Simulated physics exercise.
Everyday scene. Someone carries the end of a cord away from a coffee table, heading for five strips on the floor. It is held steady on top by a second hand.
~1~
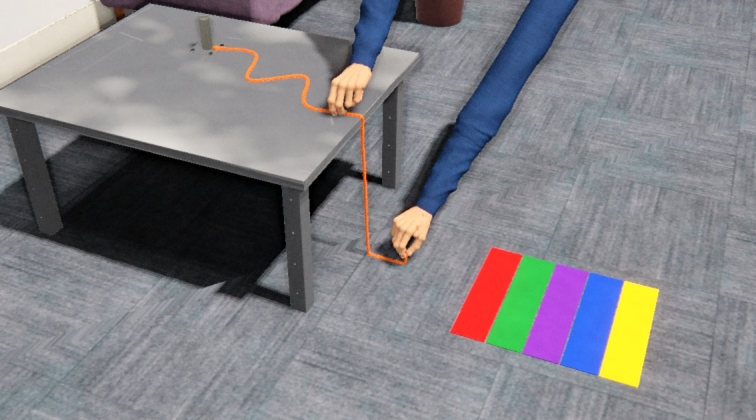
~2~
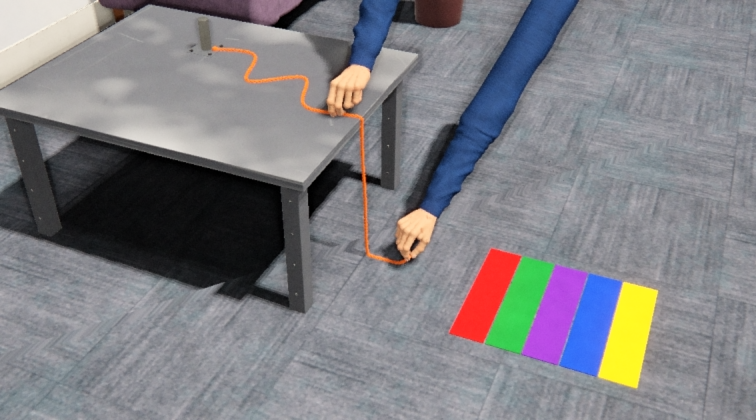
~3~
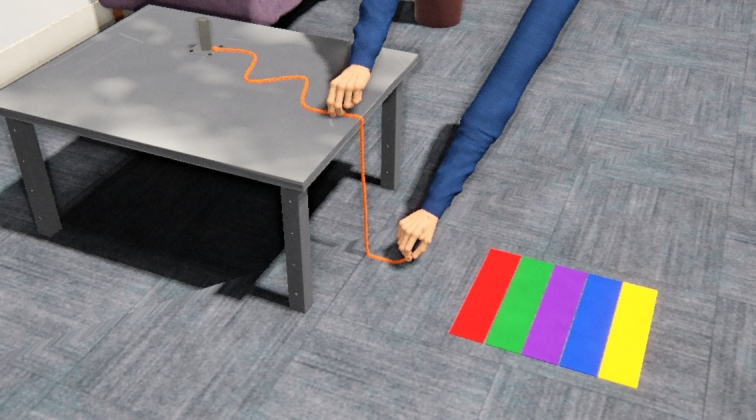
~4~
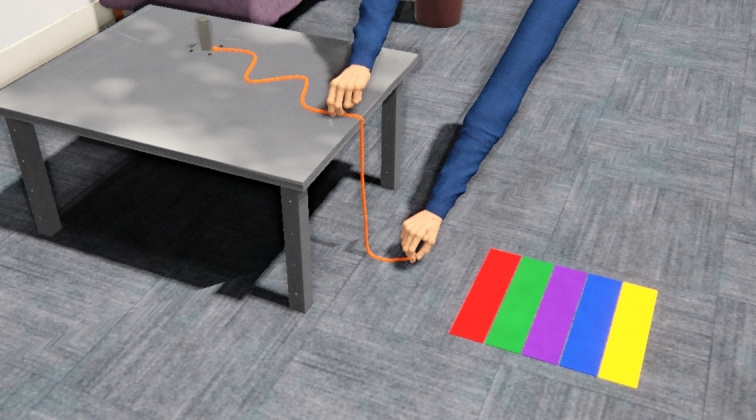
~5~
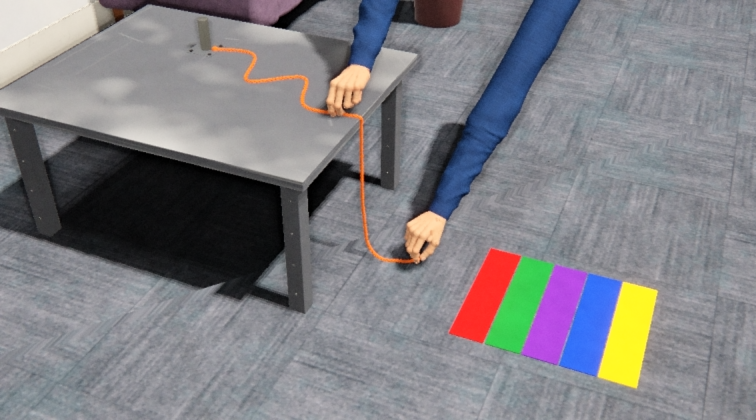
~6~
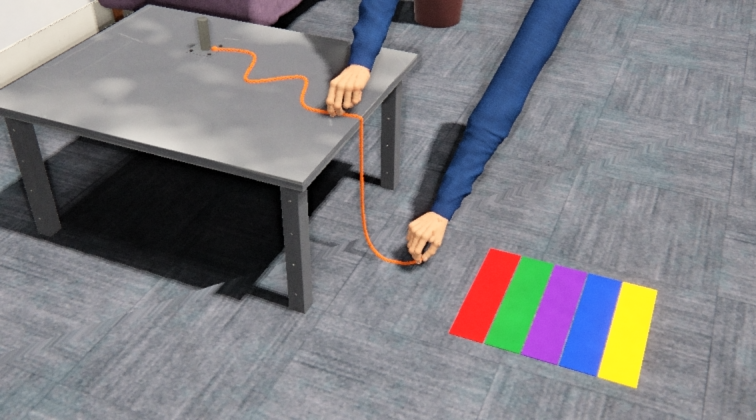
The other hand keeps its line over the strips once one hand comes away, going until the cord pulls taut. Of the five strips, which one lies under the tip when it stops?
The blue strip.
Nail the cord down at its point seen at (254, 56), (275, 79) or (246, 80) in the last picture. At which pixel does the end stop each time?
That would be (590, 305) for the first, (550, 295) for the second and (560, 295) for the third.
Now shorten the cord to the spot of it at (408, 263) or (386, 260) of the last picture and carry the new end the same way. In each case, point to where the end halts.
Around (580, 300) for the first cut and around (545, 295) for the second.
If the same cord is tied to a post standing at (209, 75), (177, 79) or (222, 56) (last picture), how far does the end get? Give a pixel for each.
The places come out near (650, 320), (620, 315) and (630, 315).
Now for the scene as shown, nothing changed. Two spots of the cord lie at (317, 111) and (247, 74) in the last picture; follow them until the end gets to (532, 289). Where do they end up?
They move to (373, 143) and (276, 74) respectively.
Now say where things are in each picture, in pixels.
In the first picture, end (406, 254); red (475, 320); green (510, 330); purple (547, 341); blue (584, 352); yellow (623, 363).
In the second picture, end (410, 257); cord through (247, 52) (252, 82) (306, 89) (344, 114) (364, 174) (366, 238).
In the third picture, end (411, 257).
In the fourth picture, end (415, 258); cord through (247, 52) (252, 82) (305, 89) (343, 114) (362, 174) (366, 238).
In the fifth picture, end (419, 259).
In the sixth picture, end (421, 260); cord through (247, 52) (251, 82) (305, 89) (343, 114) (362, 174) (367, 238).
Soon after, end near (532, 289); over green.
Then, end near (574, 300); over purple.
At full stretch, end near (599, 307); over blue. The end stops over the blue strip.
